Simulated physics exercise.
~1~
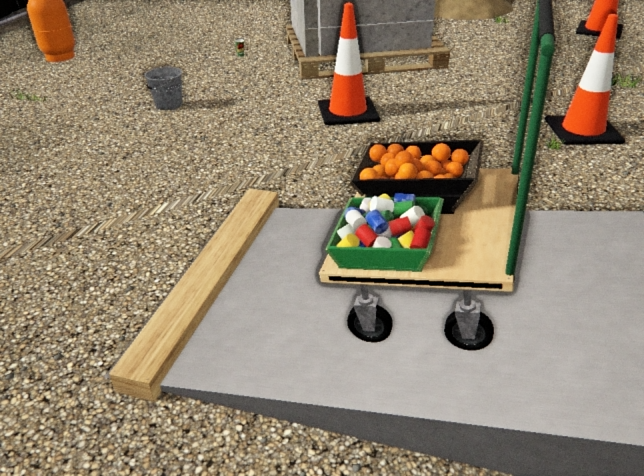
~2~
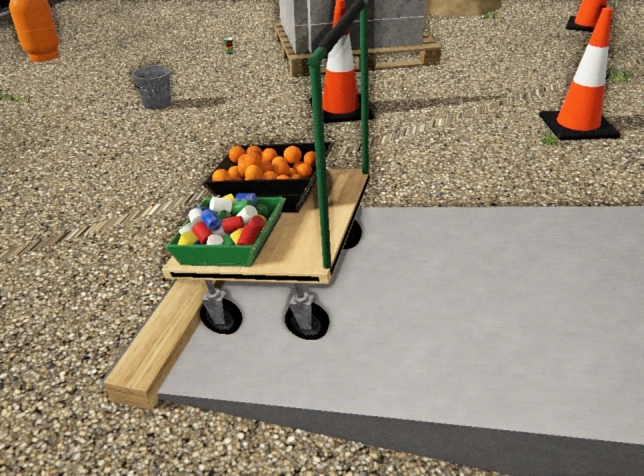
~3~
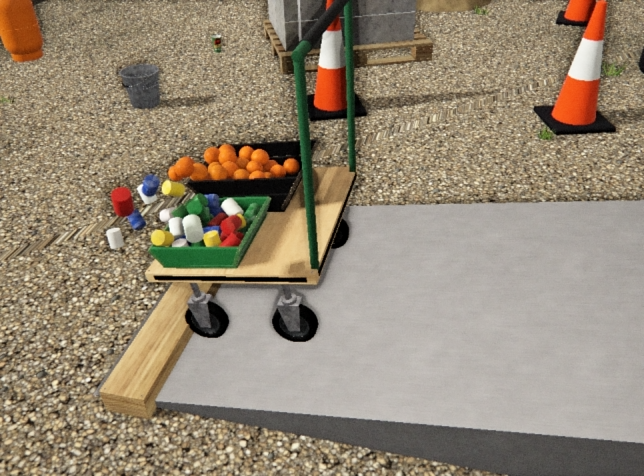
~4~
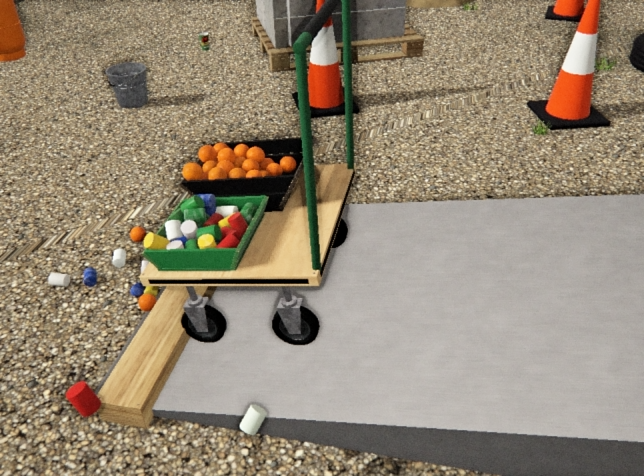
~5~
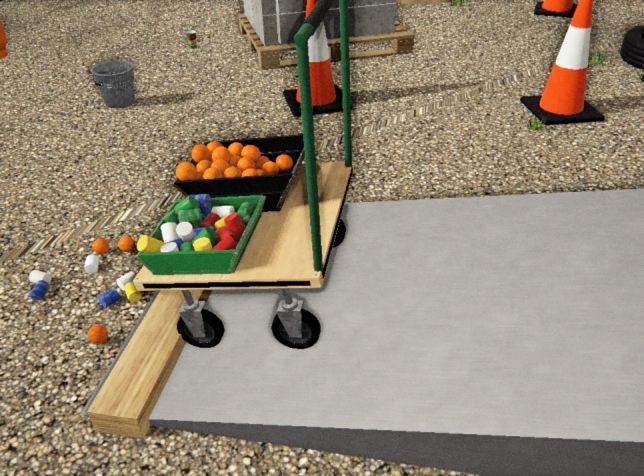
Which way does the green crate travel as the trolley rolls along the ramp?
The green crate moves to the left, riding on the trolley towards the wooden sill.
